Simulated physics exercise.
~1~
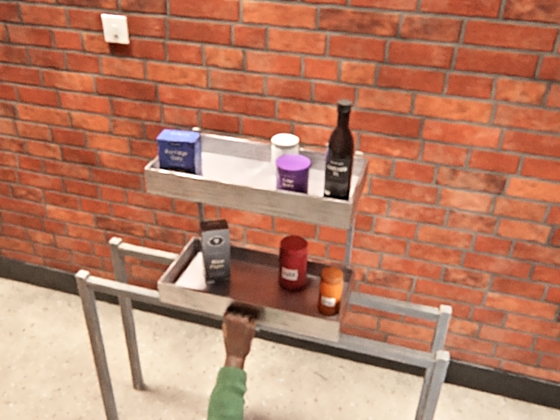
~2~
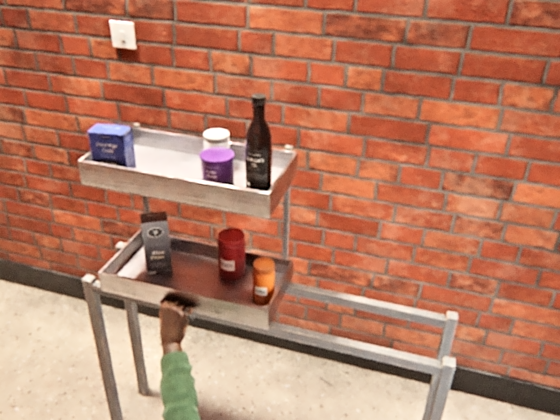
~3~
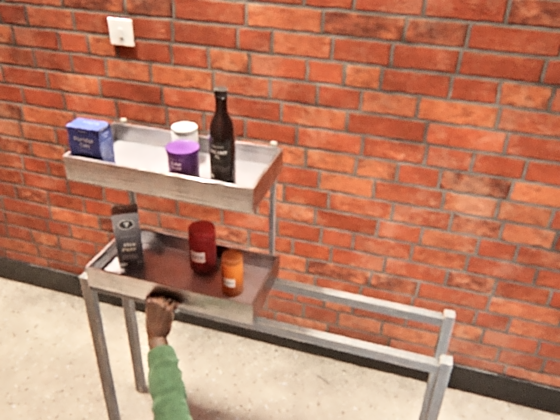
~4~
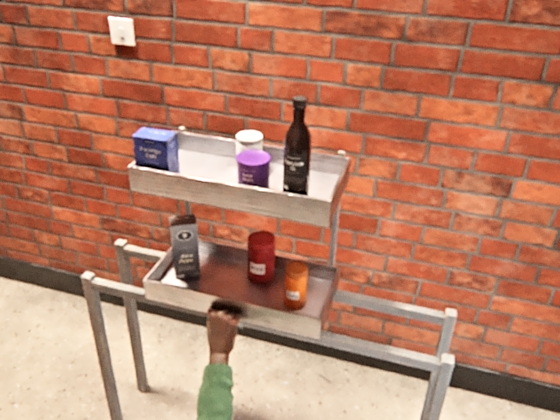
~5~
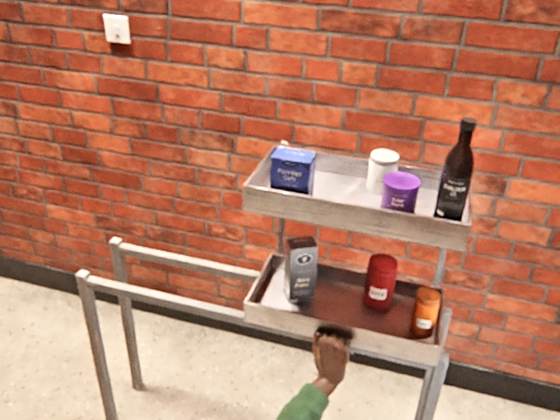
A hand slides a two-tiered tray of containers left, then right, and all stay upright.
